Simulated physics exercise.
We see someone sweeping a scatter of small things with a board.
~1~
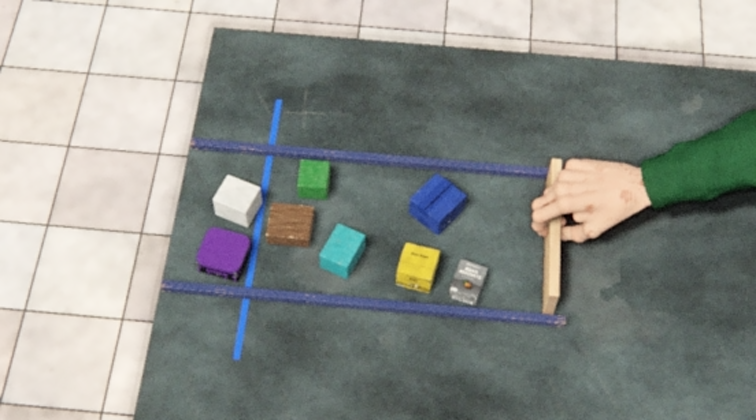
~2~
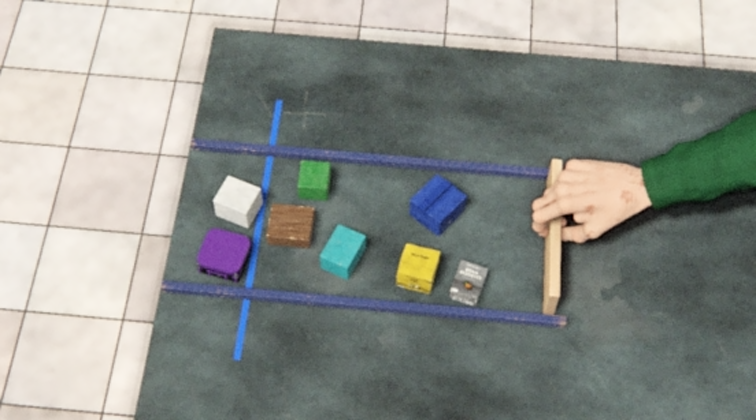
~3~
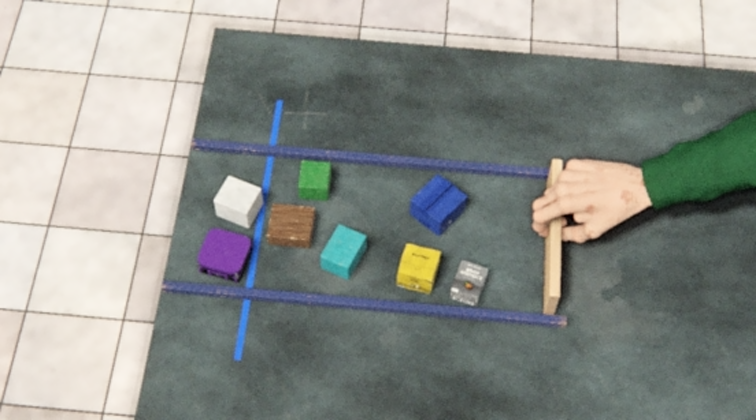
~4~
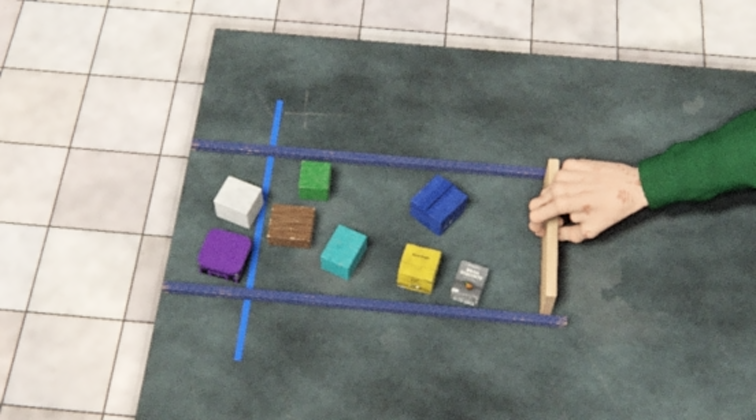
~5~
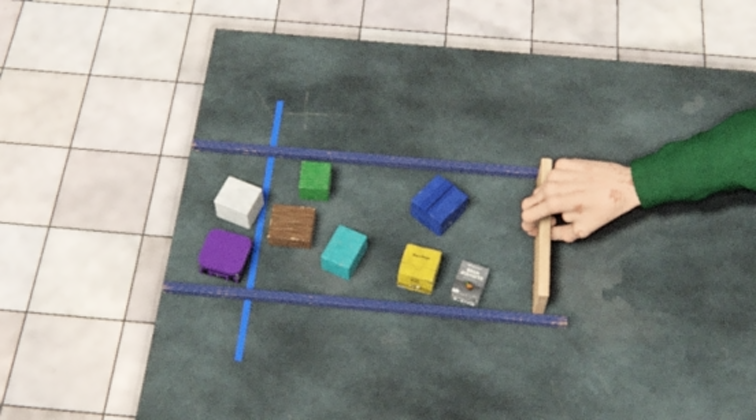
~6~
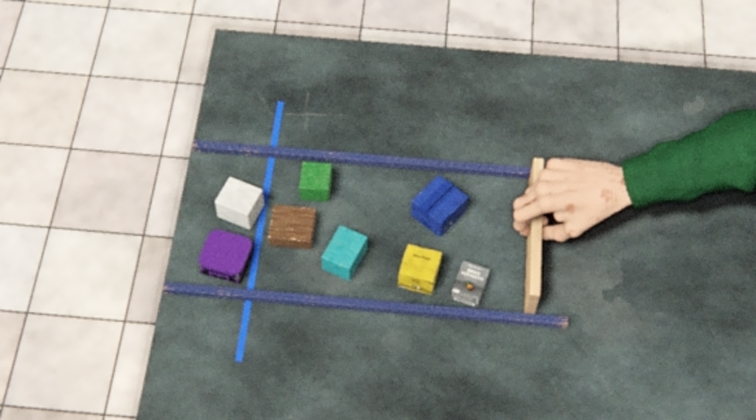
On a dark tabletop, a green-sleeved hand holds a wooden board still, then slides it slightly left toward scattered coloured blocks.
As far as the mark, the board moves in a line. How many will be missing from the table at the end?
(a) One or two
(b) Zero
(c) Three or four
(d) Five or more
(a) One or two.
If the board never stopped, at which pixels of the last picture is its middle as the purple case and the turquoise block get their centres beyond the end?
Roughly (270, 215); roughly (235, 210).
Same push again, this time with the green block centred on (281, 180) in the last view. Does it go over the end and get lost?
Observed: The green block stays in place.
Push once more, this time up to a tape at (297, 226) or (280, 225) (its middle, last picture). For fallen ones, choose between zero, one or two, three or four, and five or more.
The falls would be not one; none at all.
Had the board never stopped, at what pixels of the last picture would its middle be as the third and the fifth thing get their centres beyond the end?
Its centre point is roughly (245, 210) and later (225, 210).
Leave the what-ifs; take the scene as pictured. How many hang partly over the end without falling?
It totals 2.
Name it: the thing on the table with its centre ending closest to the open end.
The white block winds up nearest.
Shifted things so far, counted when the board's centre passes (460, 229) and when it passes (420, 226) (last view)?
Counts: 3, 4.
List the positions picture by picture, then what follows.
In the first picture, purple case (224, 255); white block (238, 201); brown block (291, 225); board (552, 236); tape (259, 221).
In the second picture, white block (238, 202); turquoise block (343, 252).
In the third picture, brown block (291, 226); board (553, 236).
In the fourth picture, purple case (225, 256); blue box (439, 205).
In the fifth picture, white block (239, 203); grey box (470, 284).
In the sixth picture, purple case (226, 257); white block (240, 203); brown block (293, 227); board (534, 235); tape (261, 223).
Early on, none off yet; purple case at rest near (226, 257); white block at rest near (240, 203); brown block at rest near (293, 227).
A while later, none off yet; purple case at rest near (224, 256); white block travelled about its own width near (222, 189); brown block travelled about its own width near (257, 209).
Finally, the number that fall off is one or two; lost, purple case.
